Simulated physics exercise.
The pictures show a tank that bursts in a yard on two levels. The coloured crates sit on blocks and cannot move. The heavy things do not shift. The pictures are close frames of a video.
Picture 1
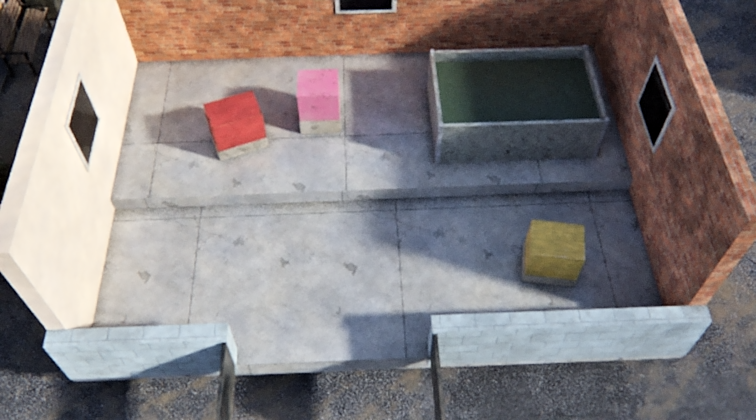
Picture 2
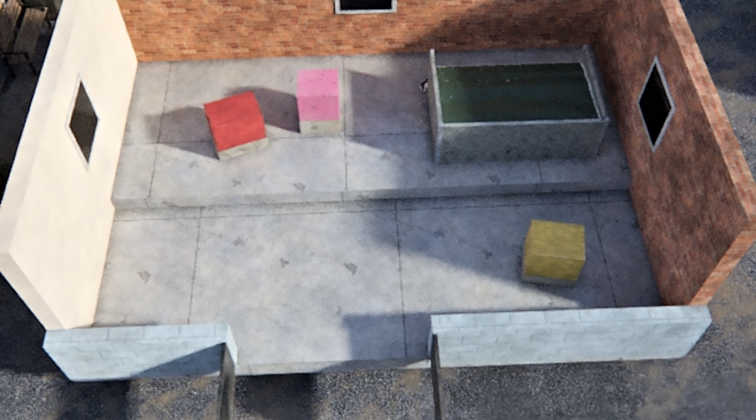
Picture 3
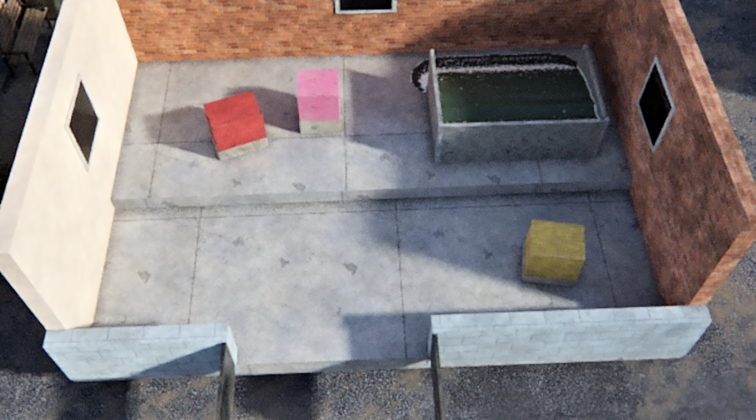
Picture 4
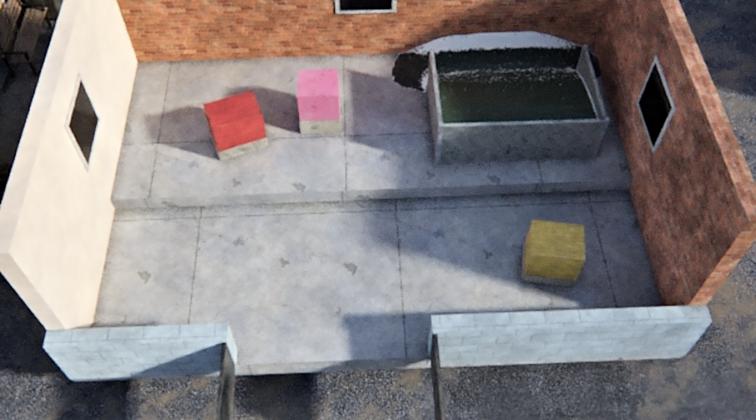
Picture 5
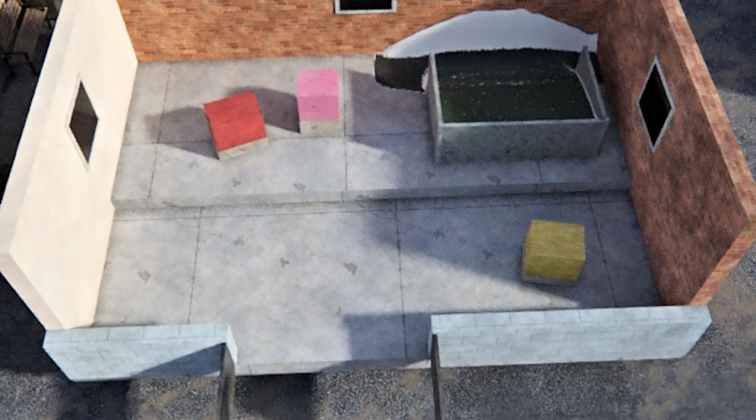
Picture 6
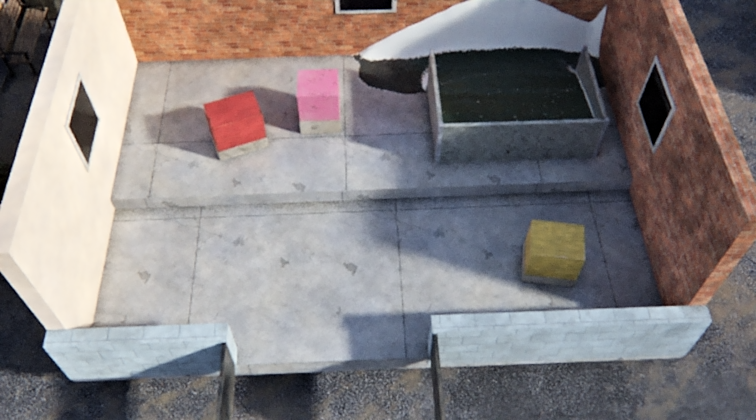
In this clip, an open tank of dark water stands still in a two-level walled yard with red, pink and yellow blocks, then water pours out on its far side and spreads left along the brick wall.
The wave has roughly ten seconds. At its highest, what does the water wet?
The yellow crate escapes dry; the pink crate escapes dry; the red crate escapes dry.
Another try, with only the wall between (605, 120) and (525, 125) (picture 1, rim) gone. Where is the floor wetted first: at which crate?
I say the crate marked yellow.
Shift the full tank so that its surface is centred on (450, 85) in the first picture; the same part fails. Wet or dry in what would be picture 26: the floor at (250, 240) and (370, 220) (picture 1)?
In that order: Clear, not flooded.
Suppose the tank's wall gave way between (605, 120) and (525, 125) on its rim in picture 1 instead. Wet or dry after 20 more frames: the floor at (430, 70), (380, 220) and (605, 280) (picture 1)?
As listed: Free of water, flooded, under water.
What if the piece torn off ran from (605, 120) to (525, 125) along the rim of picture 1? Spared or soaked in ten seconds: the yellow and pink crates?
One by one: Yellow crate gets wet, pink crate is spared.
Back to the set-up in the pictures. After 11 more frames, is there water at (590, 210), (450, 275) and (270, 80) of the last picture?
In turn: Covered, no water, under water.
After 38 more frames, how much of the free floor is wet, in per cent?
Close to 85 %.
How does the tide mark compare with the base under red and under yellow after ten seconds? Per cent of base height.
About 30 and 70 per cent.
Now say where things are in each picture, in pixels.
In the first frame, the open tank at (515, 88) is whole and still.
In the second frame, water pours out on the open tank's far side and has run to (424, 88).
In the third frame, the front is at (416, 76), out from the gap on the open tank's far side.
In the fourth frame, water pours out on the open tank's far side and has run to (400, 64).
In the fifth frame, the front is at (379, 55), out from the gap on the open tank's far side.
In the sixth frame, the front is at (359, 56), out from the gap on the open tank's far side.
A moment on, water covers 15 % of the floor; the yellow crate not reached, the pink crate water round its plinth, the red crate not reached.
Next, water covers 35 % of the floor; the yellow crate water round its plinth, the pink crate water round its plinth, the red crate water round its plinth.
Then, water covers 50 % of the floor; the yellow crate water round its plinth, the pink crate water round its plinth, the red crate water round its plinth.
Later, water covers 85 % of the floor; the yellow crate water round its plinth, the pink crate water round its plinth, the red crate water round its plinth.
In the end, water covers 85 % of the floor; the yellow crate stayed above the water, the pink crate stayed above the water, the red crate stayed above the water.
